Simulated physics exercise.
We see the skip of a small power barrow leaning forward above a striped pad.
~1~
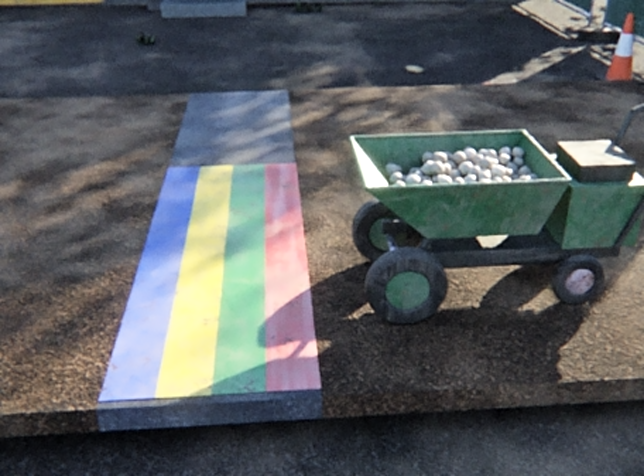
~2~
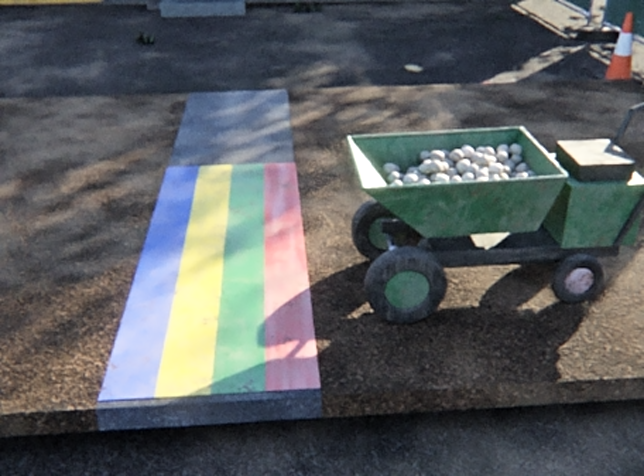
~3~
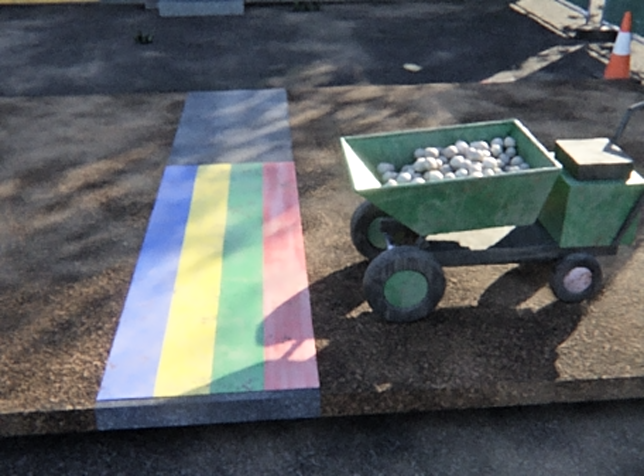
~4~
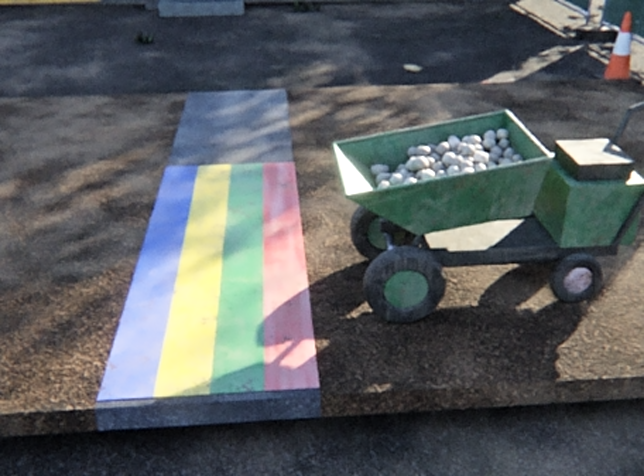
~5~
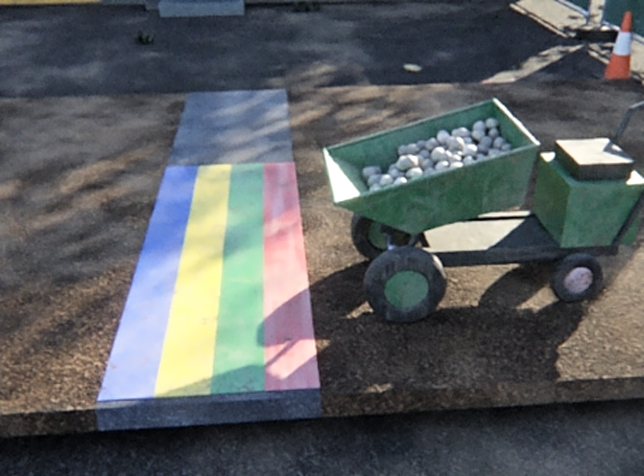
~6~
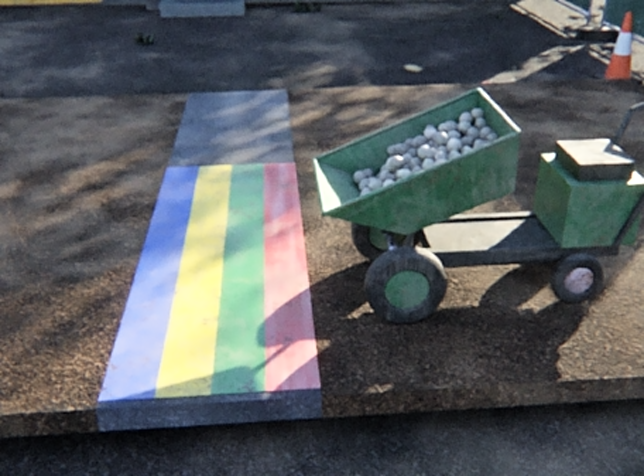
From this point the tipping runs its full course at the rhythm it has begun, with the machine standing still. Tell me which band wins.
I would say the green band.
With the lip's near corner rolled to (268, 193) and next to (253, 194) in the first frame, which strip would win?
Case 1 - blue; case 2 - the blue strip.
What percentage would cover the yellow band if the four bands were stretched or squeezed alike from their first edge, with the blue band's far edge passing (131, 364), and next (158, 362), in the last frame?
First 20 in a hundred, then 20 in a hundred.
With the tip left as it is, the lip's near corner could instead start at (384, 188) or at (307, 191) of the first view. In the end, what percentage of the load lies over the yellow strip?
Try 1 about 20 %, try 2 about 30 %.
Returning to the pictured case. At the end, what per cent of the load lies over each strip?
The red strip carries 10 per cent, the green strip 35 per cent, the yellow strip 20 per cent and the blue strip 10 per cent.
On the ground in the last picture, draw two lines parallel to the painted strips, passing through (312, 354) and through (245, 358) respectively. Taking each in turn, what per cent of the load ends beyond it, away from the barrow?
Around 90 percent for the first and 60 percent for the second.
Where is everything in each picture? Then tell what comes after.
The first frame shows lip of the skip near (367, 189), level; top of the load near (483, 176), river pebbles; red strip near (291, 351); green strip near (240, 354); yellow strip near (189, 357); blue strip near (137, 359).
The second frame shows lip of the skip near (364, 189), tipped barely; top of the load near (481, 174).
The third frame shows lip of the skip near (356, 191), tipped barely; top of the load near (477, 157).
The fourth frame shows lip of the skip near (347, 197), tipped a little; top of the load near (478, 159).
The fifth frame shows lip of the skip near (336, 204), tipped clearly; top of the load near (481, 151).
The sixth frame shows lip of the skip near (324, 214), tipped clearly; top of the load near (468, 143); red strip near (291, 351); green strip near (240, 354); yellow strip near (188, 356); blue strip near (136, 359).
Shortly afterwards, skip tipped steeply; the whole lot in the skip.
Next, skip tipped right over; near half in the skip; a little over the red strip; near a third over the green strip; only a few over the yellow strip.
Some moments later, skip tipped right over; a little in the skip; a little over the red strip; near a third over the green strip; near a quarter over the yellow strip; a little over the blue strip; a little off the paint.
In the end, skip tipped right over; a little in the skip; a little over the red strip; near a third over the green strip; near a quarter over the yellow strip; a little over the blue strip; a little off the paint.
